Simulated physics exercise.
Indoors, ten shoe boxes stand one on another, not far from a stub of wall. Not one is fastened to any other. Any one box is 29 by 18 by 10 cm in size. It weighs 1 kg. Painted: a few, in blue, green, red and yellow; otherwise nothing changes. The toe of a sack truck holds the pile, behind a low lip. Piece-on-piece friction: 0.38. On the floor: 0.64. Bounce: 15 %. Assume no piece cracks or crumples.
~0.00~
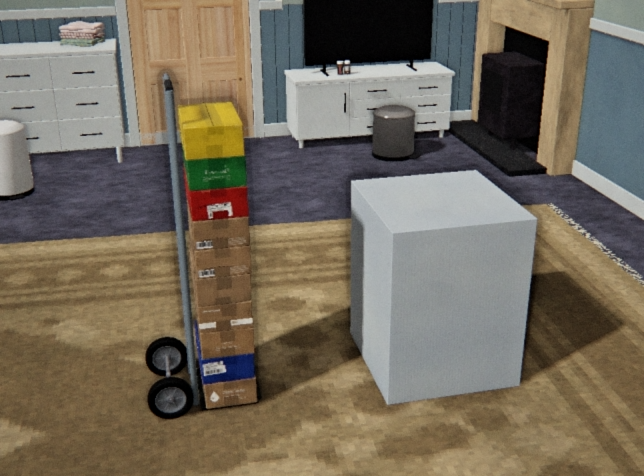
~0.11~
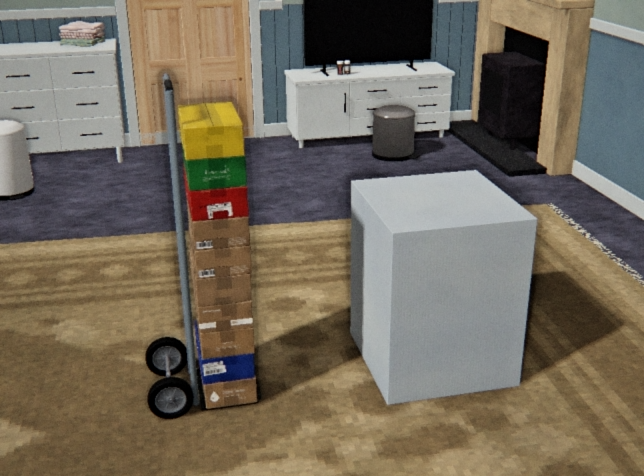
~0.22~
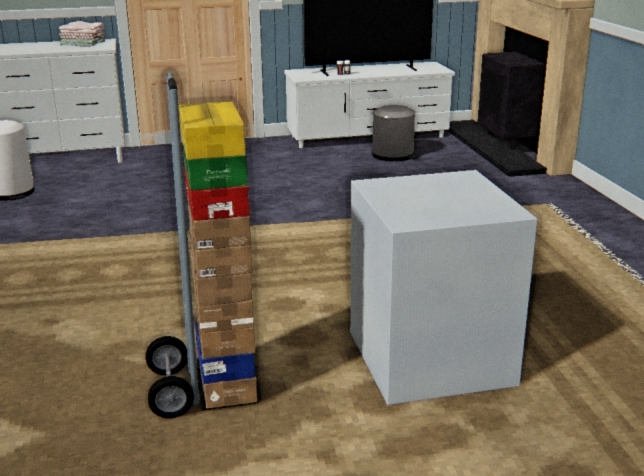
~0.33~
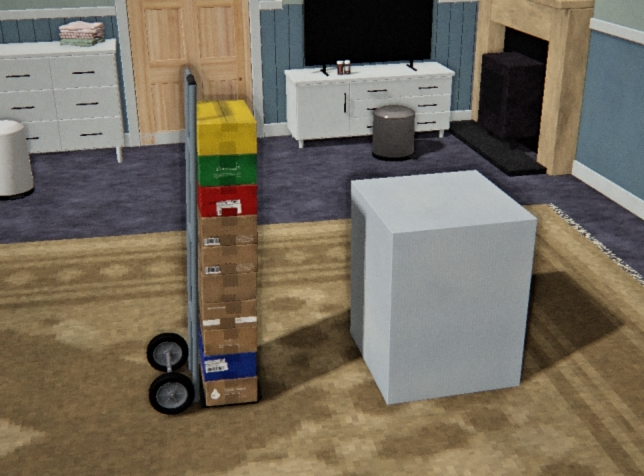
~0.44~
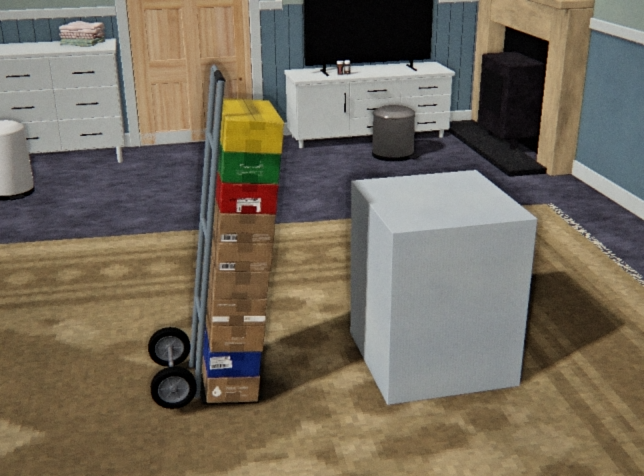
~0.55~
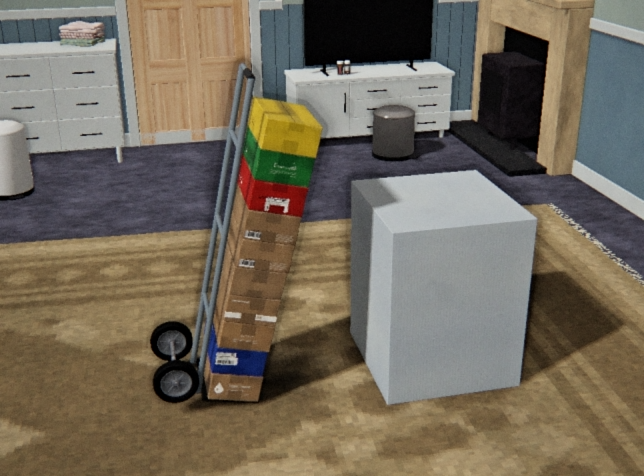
A hand truck holding a tall stack of shoe boxes stood still at first, then tipped forward to the right, and the whole stack leaned with it toward a pale gray block.
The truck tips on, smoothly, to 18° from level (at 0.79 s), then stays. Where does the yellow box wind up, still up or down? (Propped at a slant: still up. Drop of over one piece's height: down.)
Looks like it gives way.
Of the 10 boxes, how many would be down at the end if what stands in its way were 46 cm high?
Result - 5.
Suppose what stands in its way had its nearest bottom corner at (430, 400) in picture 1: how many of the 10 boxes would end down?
I reckon the answer is 6.
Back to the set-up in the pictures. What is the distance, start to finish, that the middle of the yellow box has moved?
Straight-line shift: Approx. 216 cm.
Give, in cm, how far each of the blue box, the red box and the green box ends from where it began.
The blue one ends around 15 cm from its start, the red one around 45 cm and the green one around 85 cm.
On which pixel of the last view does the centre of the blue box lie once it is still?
Look near (265, 342) in the final frame.
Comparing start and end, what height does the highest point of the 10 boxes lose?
I'd say it's about 22 cm lower than before.
After 0.64 s, none of the 10 boxes down, 10 disturbed; yellow box leaning 20°; red box leaning 20°.
After 0.80 s, 1 of the 10 boxes down; yellow box leaning 34°, 12 cm lower; green box leaning 34°, 10 cm lower.
After 1.44 s, 2 of the 10 boxes down; yellow box on its side; green box upside down.
At rest (2.4 s), 2 of the 10 boxes down; yellow box 92 cm lower; green box upside down; blue box leaning 40°. As the last picture would show them, middles, green box near (449, 186).
